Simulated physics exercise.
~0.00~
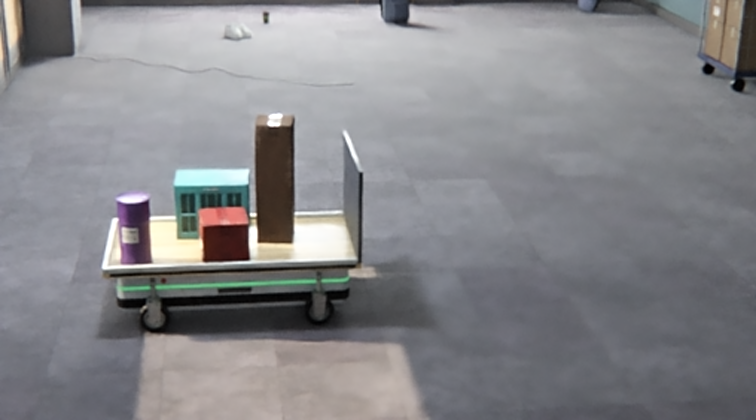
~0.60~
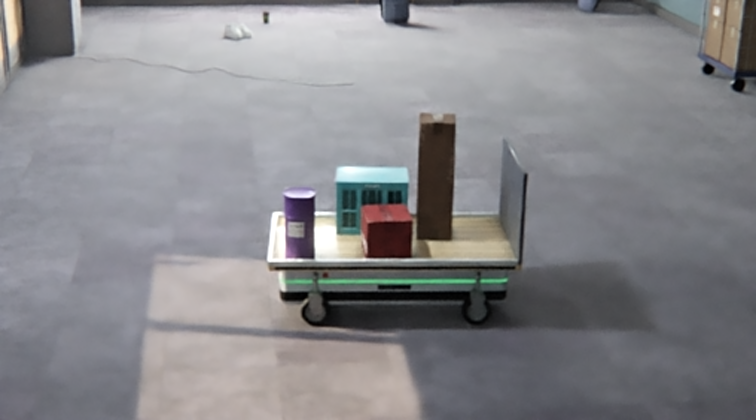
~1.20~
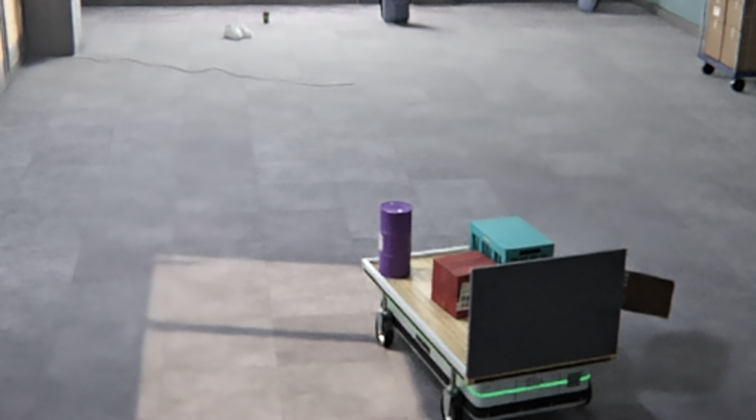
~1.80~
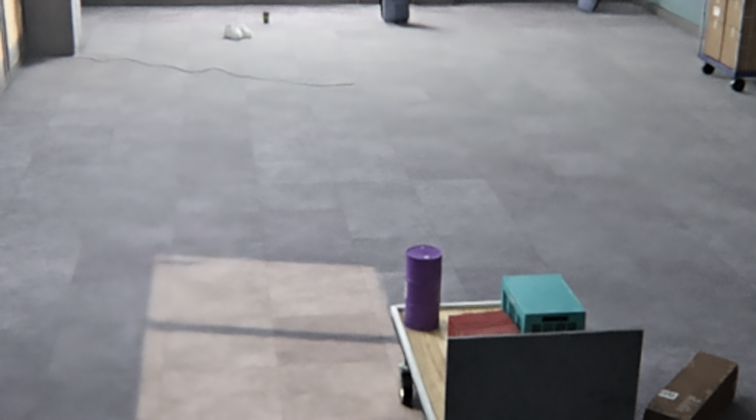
A flat cart carrying a purple canister, a red parcel, a turquoise crate and a tall brown box rolled right, then swung around toward the viewer, and the brown box toppled off onto the floor while the other three stayed aboard.
